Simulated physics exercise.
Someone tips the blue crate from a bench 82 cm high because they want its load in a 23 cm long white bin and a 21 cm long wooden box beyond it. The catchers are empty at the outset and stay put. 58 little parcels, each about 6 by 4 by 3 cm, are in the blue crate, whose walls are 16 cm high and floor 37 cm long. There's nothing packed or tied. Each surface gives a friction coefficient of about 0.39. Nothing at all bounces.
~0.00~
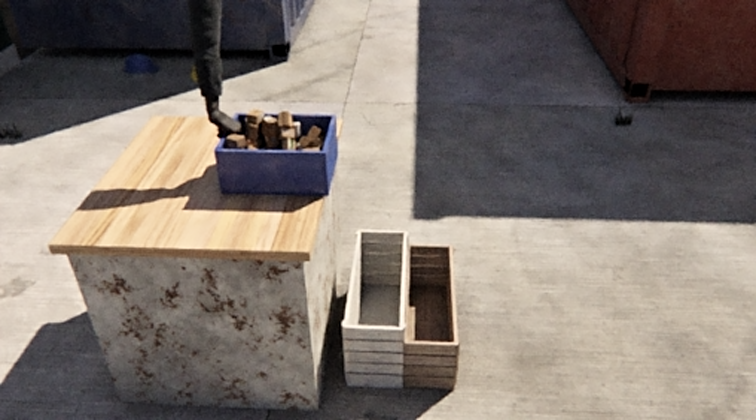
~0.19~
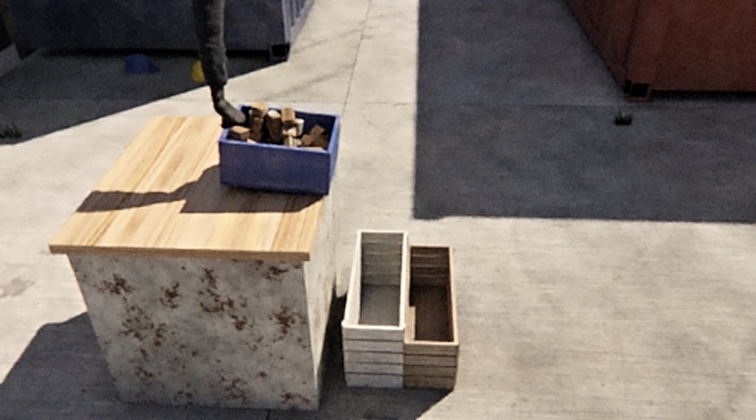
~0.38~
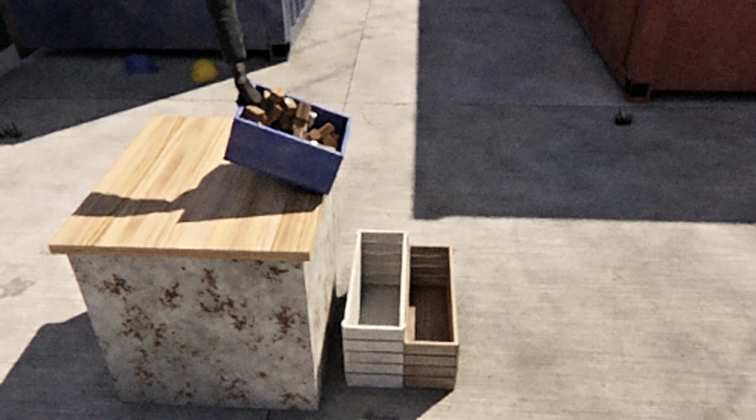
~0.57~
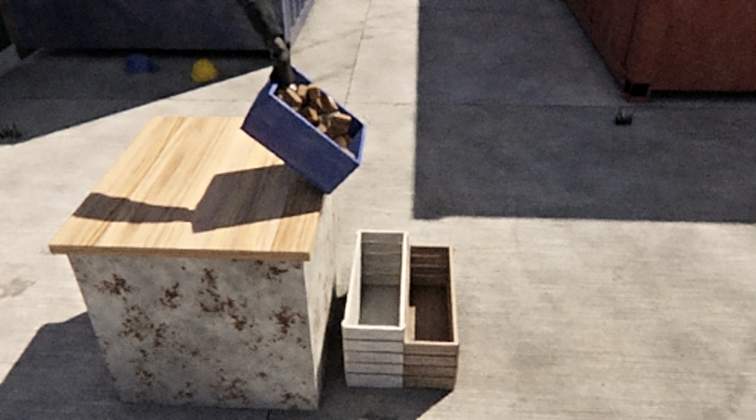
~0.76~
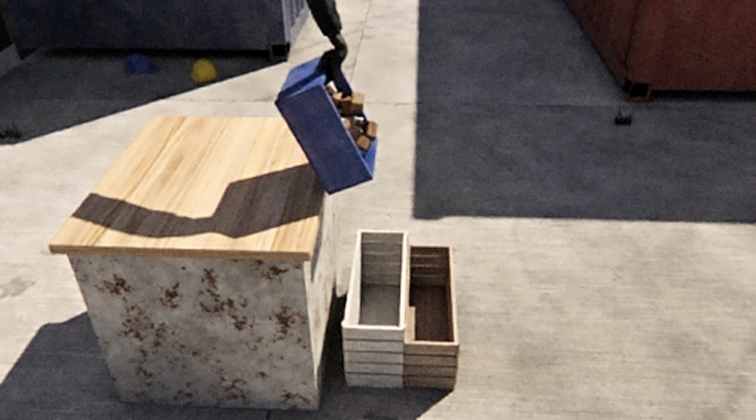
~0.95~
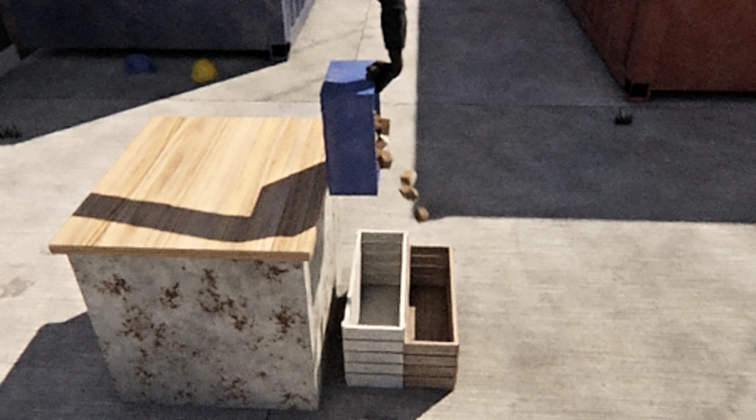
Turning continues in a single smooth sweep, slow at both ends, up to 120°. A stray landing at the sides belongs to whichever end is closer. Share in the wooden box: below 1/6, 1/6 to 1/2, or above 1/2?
The result is high, above one half.
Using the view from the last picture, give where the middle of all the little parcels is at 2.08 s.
I'd put the middle close to (431, 322) in the last view.
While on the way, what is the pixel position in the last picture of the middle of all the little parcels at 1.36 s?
Centre: Approx. (403, 196).
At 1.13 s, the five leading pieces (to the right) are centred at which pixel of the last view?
I'd put them at about (451, 285).
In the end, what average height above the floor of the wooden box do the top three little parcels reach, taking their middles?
Roughly 13 centimetres.
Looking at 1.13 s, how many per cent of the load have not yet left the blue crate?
It comes to near 70 percent of it.
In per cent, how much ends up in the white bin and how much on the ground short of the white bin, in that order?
Estimate: 5 % then 0 %.
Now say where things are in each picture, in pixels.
In the first picture (we follow the rim corner now nearest the camera), blue crate at (322, 152); wooden box at (455, 344); tilt 0°; nothing out yet.
In the second picture, blue crate at (327, 152); tilt 6°.
In the third picture, blue crate at (341, 154); tilt 21°.
In the fourth picture, blue crate at (358, 162); tilt 42°.
In the fifth picture, blue crate at (372, 176); tilt 66°.
In the sixth picture, blue crate at (378, 192); wooden box at (455, 344); tilt 89°; 5 out, the lowest parcel at (421, 216).
After 1.13 s, tilt 106°; 41 still in the blue crate, 2 in the wooden box and 15 in the air.
After 1.36 s, tilt 119°; 19 still in the blue crate, 11 in the wooden box, 3 on the ground beyond the wooden box and 25 in the air.
After 1.67 s, tilt 120°; 3 still in the blue crate, 3 in the white bin, 33 in the wooden box, 6 on the ground beyond the wooden box and 13 in the air.
Outcome (at 2.08 s), 3 in the white bin, 49 in the wooden box and 6 on the ground beyond the wooden box. Asked share, 49 of 58, 84 per cent.
